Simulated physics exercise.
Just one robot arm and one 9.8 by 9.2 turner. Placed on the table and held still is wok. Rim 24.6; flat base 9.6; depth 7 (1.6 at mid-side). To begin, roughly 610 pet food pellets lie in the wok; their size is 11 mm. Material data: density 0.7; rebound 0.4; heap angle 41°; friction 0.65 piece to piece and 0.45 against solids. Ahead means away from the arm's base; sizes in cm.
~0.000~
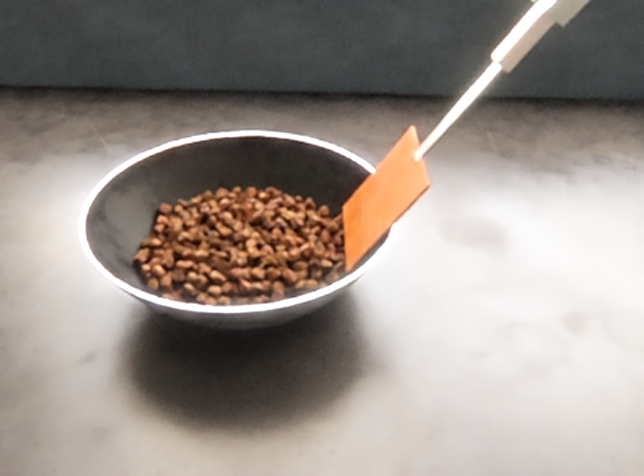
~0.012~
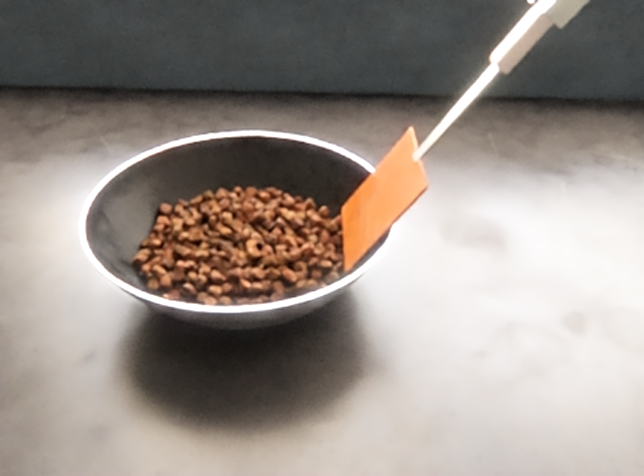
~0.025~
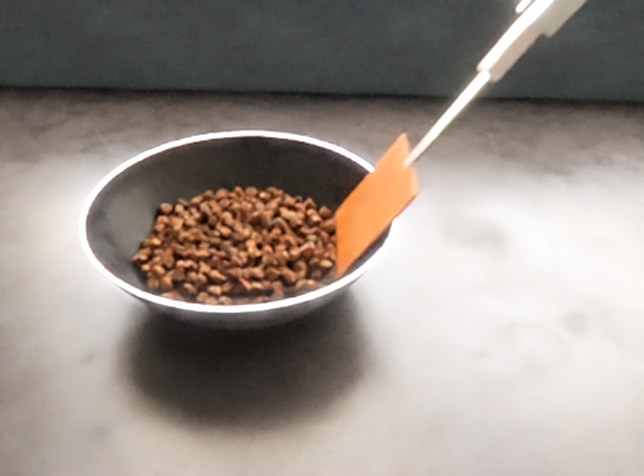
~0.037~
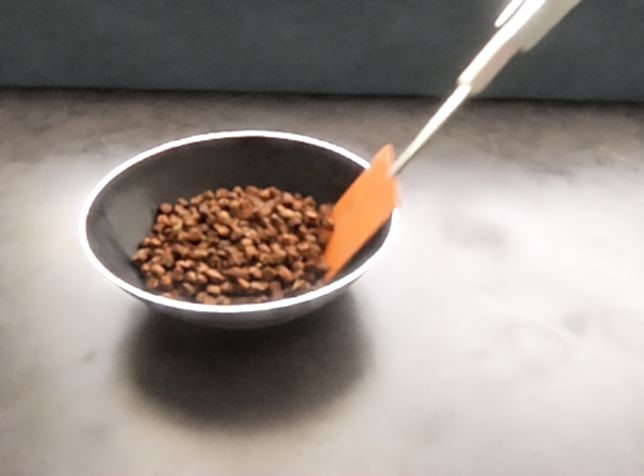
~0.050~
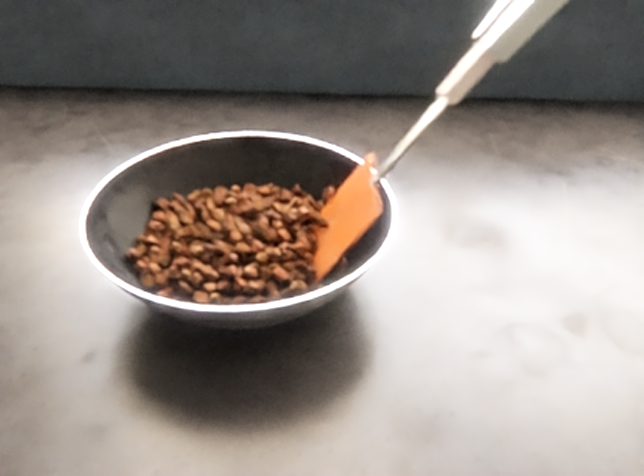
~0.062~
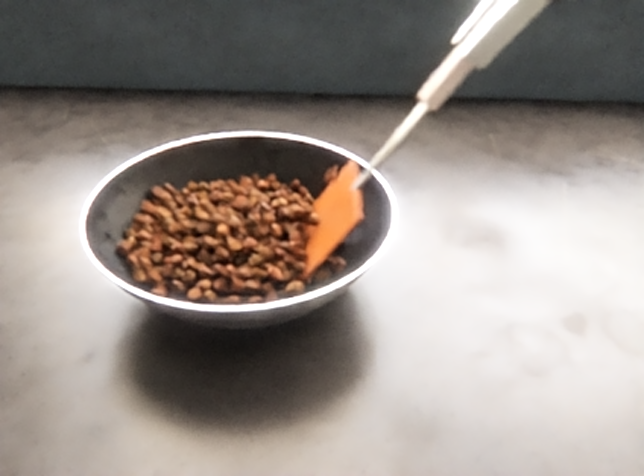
An orange turner moves left into a dark wok and pushes the brown pellets leftward.
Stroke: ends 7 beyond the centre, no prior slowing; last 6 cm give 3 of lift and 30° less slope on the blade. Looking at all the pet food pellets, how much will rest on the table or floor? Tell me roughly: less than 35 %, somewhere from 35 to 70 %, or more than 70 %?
Somewhere from 35 to 70 %.
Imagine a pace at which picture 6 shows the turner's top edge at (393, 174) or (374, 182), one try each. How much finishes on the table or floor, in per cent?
Near 10 per cent in the first try and near 25 per cent in the second.
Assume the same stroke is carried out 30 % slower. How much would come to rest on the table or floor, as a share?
About 30 %.
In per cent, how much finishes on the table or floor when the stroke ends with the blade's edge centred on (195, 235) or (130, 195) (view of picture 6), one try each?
Around 5 per cent for the first try and 60 per cent for the second.
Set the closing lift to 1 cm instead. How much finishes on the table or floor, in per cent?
You'd expect near 35 percent of it there.
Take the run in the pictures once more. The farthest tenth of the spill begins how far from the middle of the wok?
Some 35 cm from the centre.
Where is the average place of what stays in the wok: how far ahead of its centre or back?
Some 4.0 cm ahead of the centre.
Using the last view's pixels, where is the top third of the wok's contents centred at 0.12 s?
I'd put it close to (164, 215).
By 0.09 s, sloping 57°, highest piece 13 above the table; 605 in the wok, 1 on the blade or in flight.
By 0.12 s, sloping 47°, highest piece 16 above the table; 604 in the wok, 2 on the blade or in flight.
By 0.34 s, sloping 27°, highest piece 20 above the table; 349 in the wok, 61 on the table or floor, 196 on the blade or in flight.
By 1.39 s, sloping 27°, highest piece 8 above the table; 346 in the wok, 260 on the table or floor.
Final count, 346 in the wok, 260 on the table or floor. That is 43 % on the table or floor.
